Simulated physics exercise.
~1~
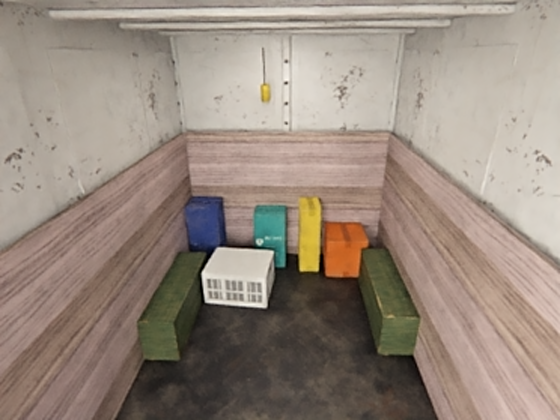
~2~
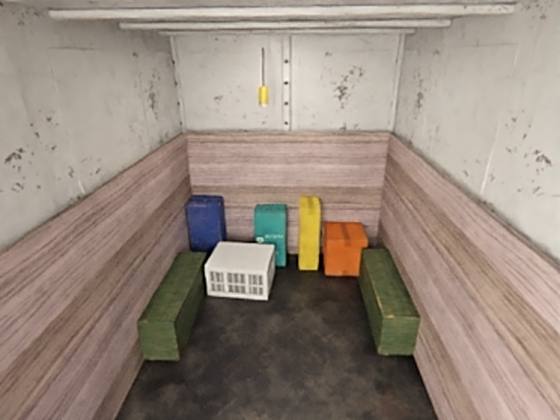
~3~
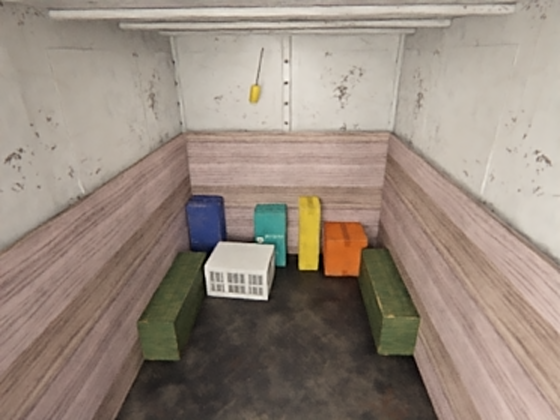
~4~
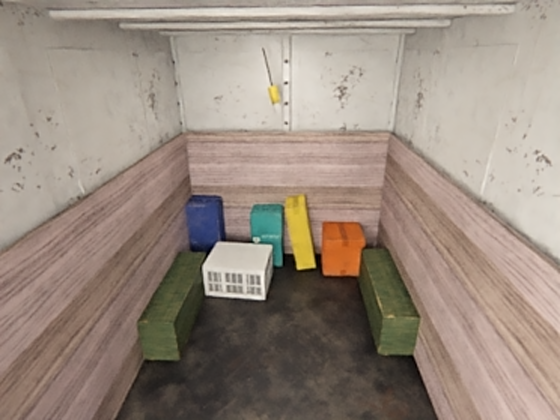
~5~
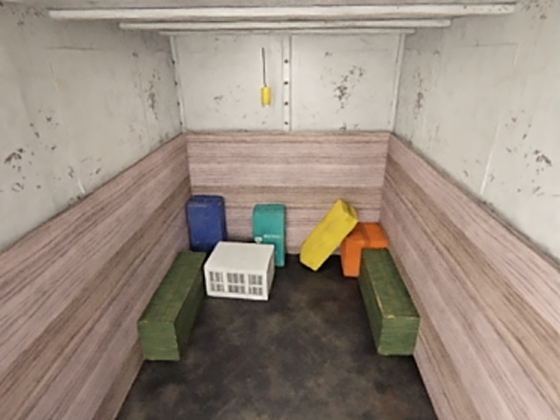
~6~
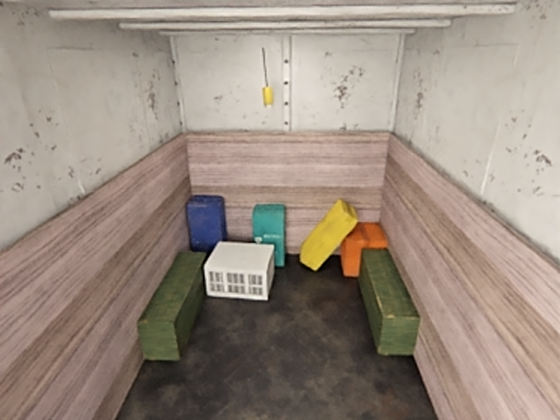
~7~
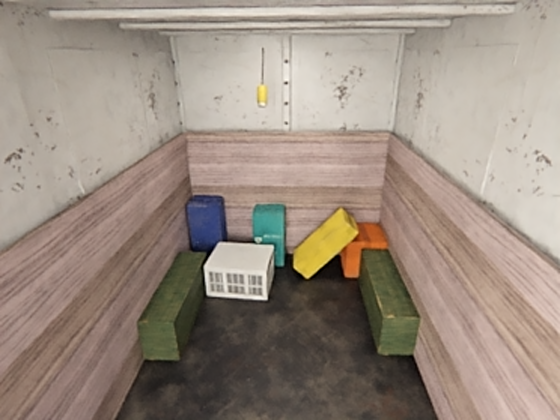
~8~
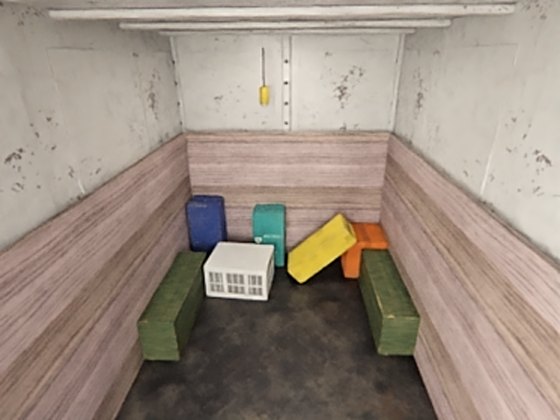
In the back of a delivery van, a yellow lamp swung while the tall yellow box tilted left, then tipped over to the right as the orange box slid right, and it ended up leaning steeply against the orange one.
